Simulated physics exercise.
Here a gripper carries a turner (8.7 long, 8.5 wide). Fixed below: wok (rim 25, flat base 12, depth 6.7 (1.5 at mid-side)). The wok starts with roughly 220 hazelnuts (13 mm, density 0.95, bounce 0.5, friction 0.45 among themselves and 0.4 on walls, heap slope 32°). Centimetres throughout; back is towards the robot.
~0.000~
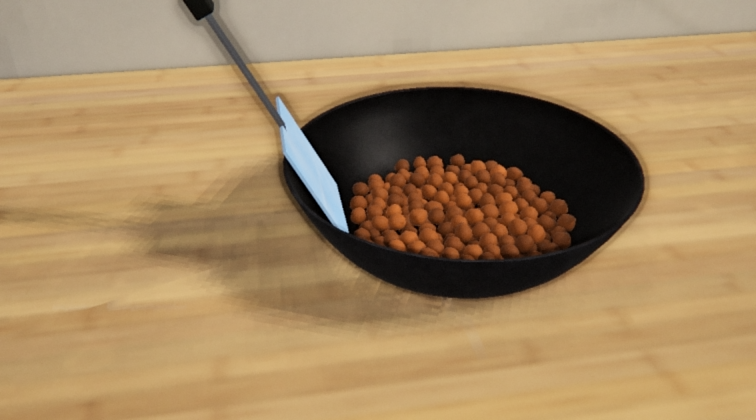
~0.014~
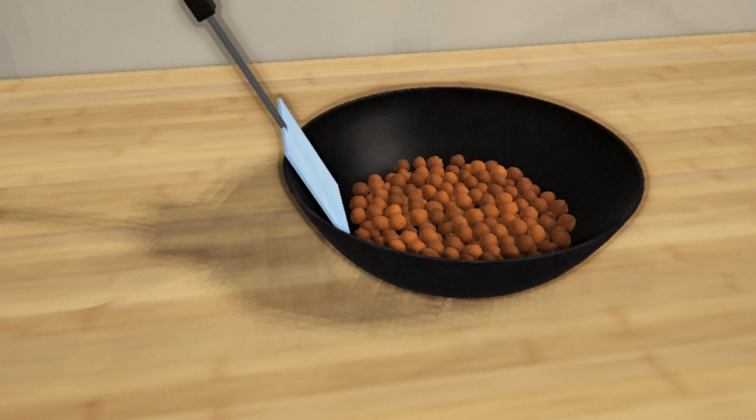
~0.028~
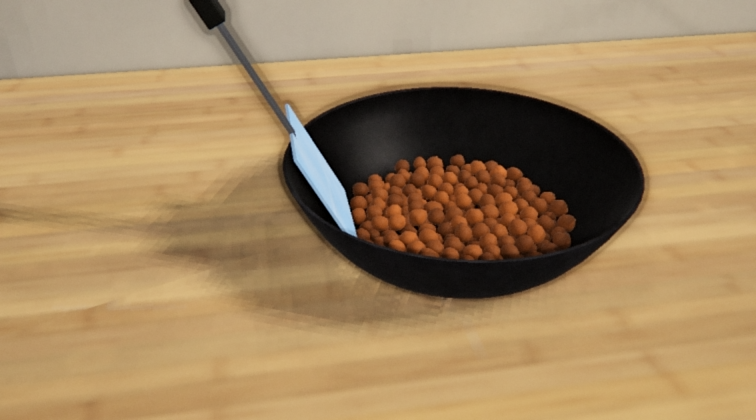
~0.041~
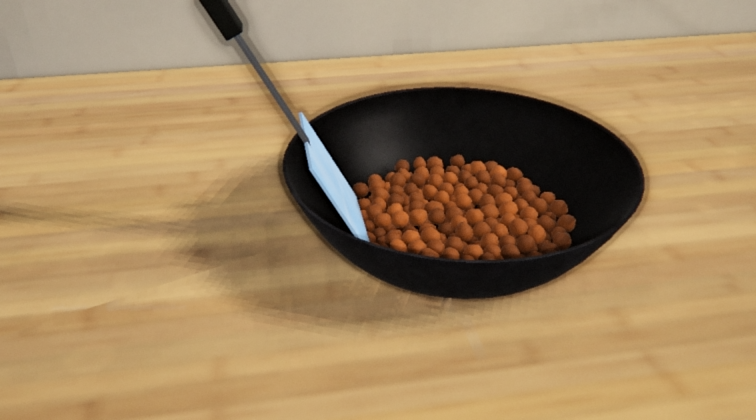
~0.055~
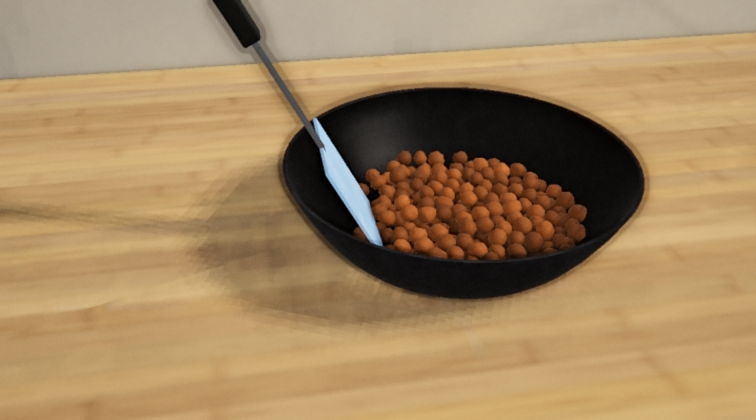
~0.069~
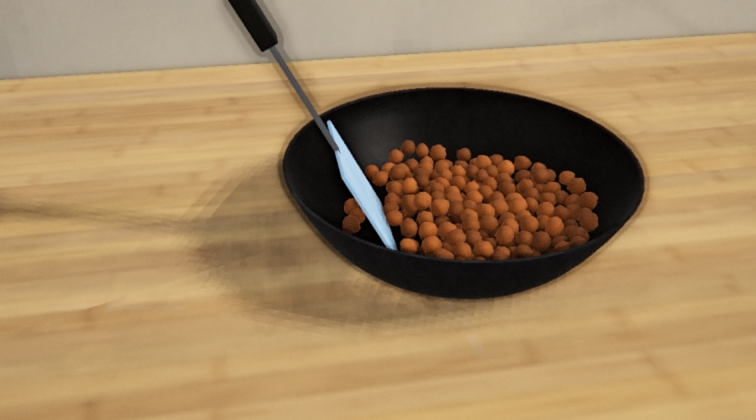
A turner with a pale blue blade and dark handle rests at the left side of a black wok of round brown hazelnuts, barely moving at first. It then slides right into the heap, pushing the nuts toward the right and loosening the pile, while a few sit behind the blade.
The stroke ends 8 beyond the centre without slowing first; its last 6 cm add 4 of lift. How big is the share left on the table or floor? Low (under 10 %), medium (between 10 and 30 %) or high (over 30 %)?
A medium share, between 10 and 30 %, ends on the table or floor.
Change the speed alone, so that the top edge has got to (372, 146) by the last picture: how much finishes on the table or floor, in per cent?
About 30 per cent.
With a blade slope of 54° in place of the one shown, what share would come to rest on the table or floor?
In that case some 20 per cent.
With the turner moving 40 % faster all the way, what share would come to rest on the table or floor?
Then about 25 per cent.
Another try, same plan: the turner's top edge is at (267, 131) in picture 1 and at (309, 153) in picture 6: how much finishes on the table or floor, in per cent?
Some 10 per cent.
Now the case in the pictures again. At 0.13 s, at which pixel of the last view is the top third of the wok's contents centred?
Around (545, 194).
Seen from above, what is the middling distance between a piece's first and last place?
Some 4 cm.
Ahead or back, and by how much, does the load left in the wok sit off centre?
About 4.0 cm ahead.
After 0.13 s, sloping 63°, highest piece 18 above the table; 216 in the wok, 1 on the blade or in flight.
After 0.19 s, sloping 63°, highest piece 30 above the table; 215 in the wok, 2 on the blade or in flight.
After 0.43 s, sloping 63°, highest piece 40 above the table; 183 in the wok, 5 on the table or floor, 29 on the blade or in flight.
After 1.48 s, sloping 63°, highest piece 6 above the table; 183 in the wok, 34 on the table or floor.
In the end, 183 in the wok, 34 on the table or floor. That is 16 % on the table or floor.
